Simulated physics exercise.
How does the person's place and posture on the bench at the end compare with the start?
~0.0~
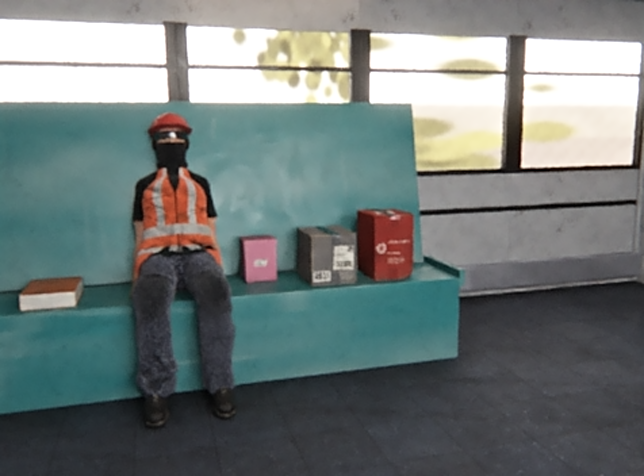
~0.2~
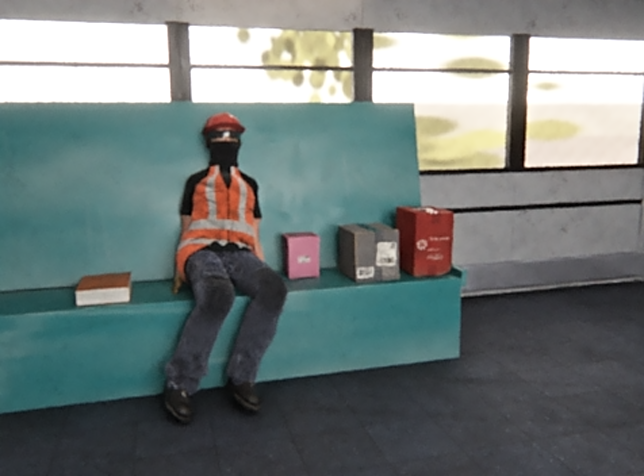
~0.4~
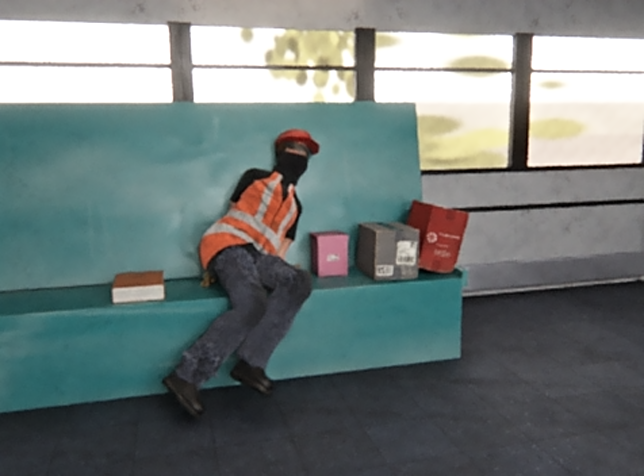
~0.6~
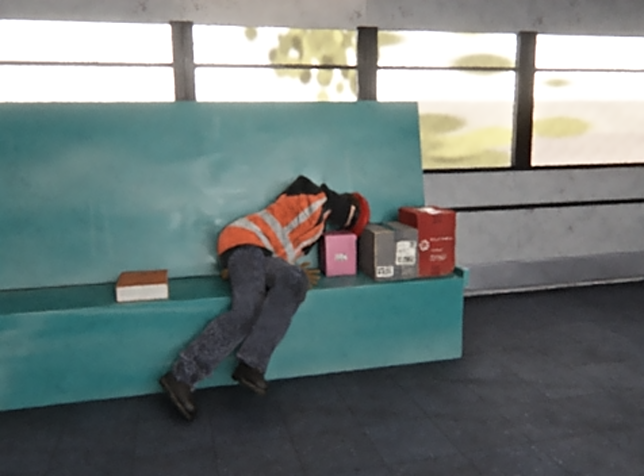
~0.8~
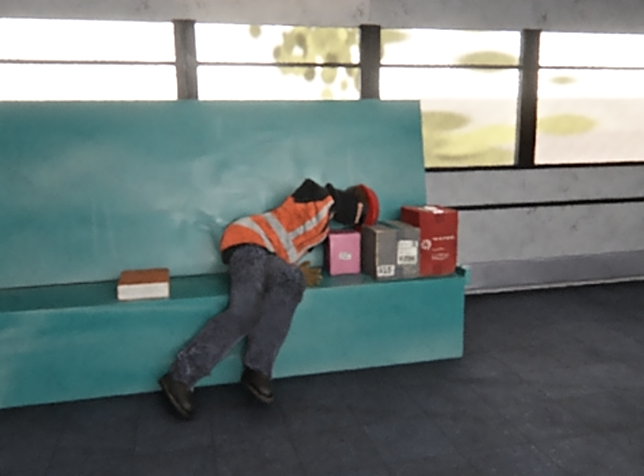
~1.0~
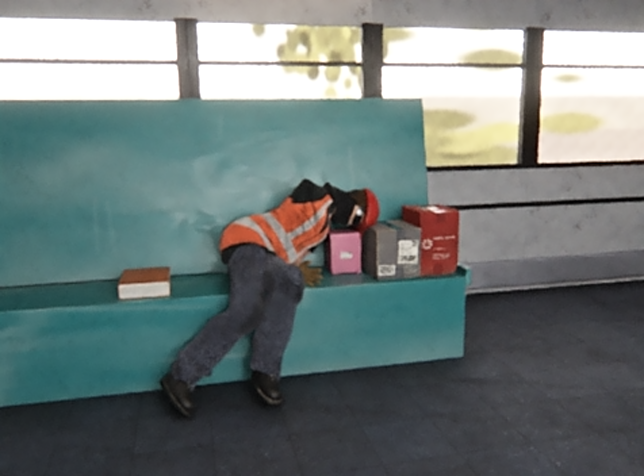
At the start the person sits upright further to the left, with a clear gap before the pink item. By the end they are further right and slumped low, with their head down by the pink item.
